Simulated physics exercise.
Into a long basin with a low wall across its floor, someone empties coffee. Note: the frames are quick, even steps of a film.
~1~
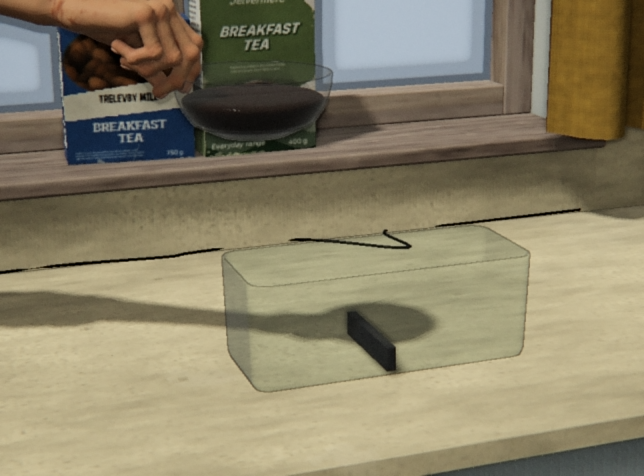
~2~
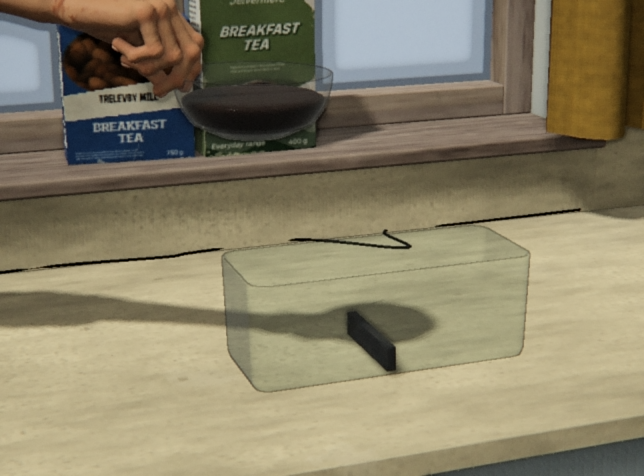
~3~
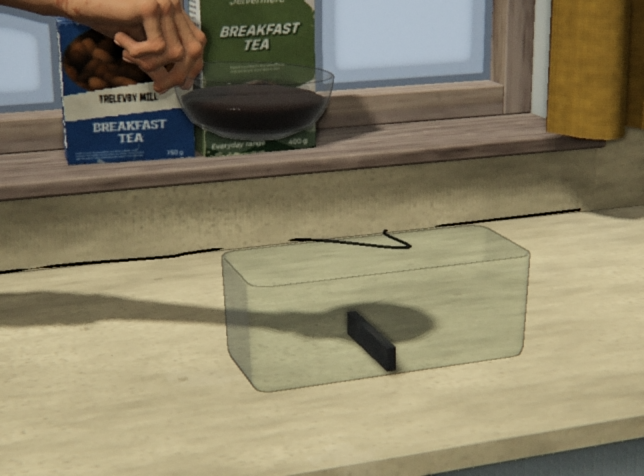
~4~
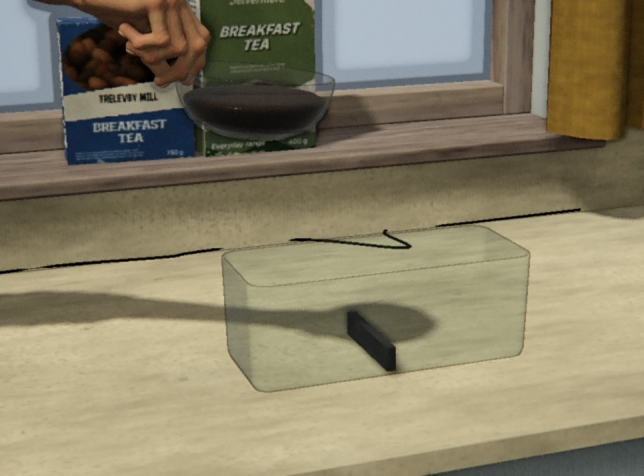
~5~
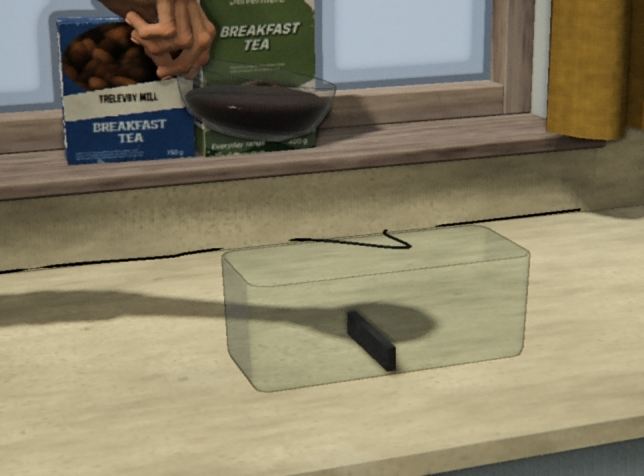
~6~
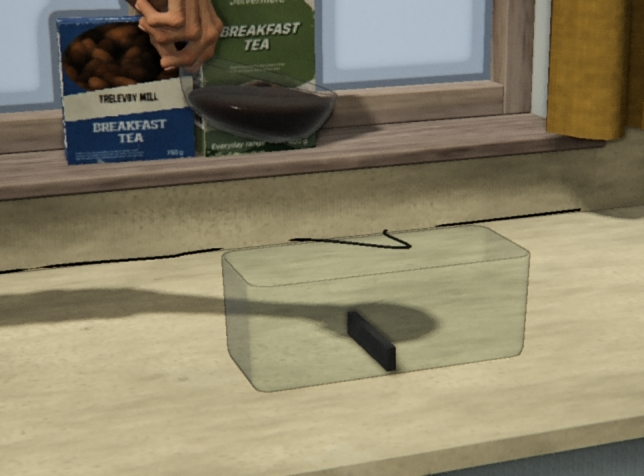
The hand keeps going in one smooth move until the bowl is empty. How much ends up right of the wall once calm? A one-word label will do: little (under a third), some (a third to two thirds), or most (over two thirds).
Some.
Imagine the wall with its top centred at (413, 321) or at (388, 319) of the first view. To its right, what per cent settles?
I'd expect near 5 percent the first time and near 30 percent the next.
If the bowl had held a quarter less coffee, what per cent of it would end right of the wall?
About 45 in a hundred.
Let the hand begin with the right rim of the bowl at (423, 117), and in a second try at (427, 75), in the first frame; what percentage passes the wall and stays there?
Estimate, in order: 85 and 80 per cent.
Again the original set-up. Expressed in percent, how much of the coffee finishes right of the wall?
Roughly 55 %.
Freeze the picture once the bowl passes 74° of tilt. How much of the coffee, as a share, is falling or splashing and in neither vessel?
55 per cent.
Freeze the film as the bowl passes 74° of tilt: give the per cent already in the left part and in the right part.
Roughly 5 per cent on the left, roughly 10 per cent on the right.
A moment on, the bowl is tipped part way and 31 per cent is still to pour, 3 is left of the wall and 10 right of it.
Next, the bowl is tipped on its side and 2 per cent is still to pour, 33 is left of the wall and 55 right of it.
Then the bowl is tipped right over and 0 per cent is still to pour, 42 is left of the wall and 56 right of it.
Later the bowl is tipped right over and 0 per cent is still to pour, 43 is left of the wall and 56 right of it.
In the end 43 per cent lies left of the wall, 56 right of it and 1 outside.
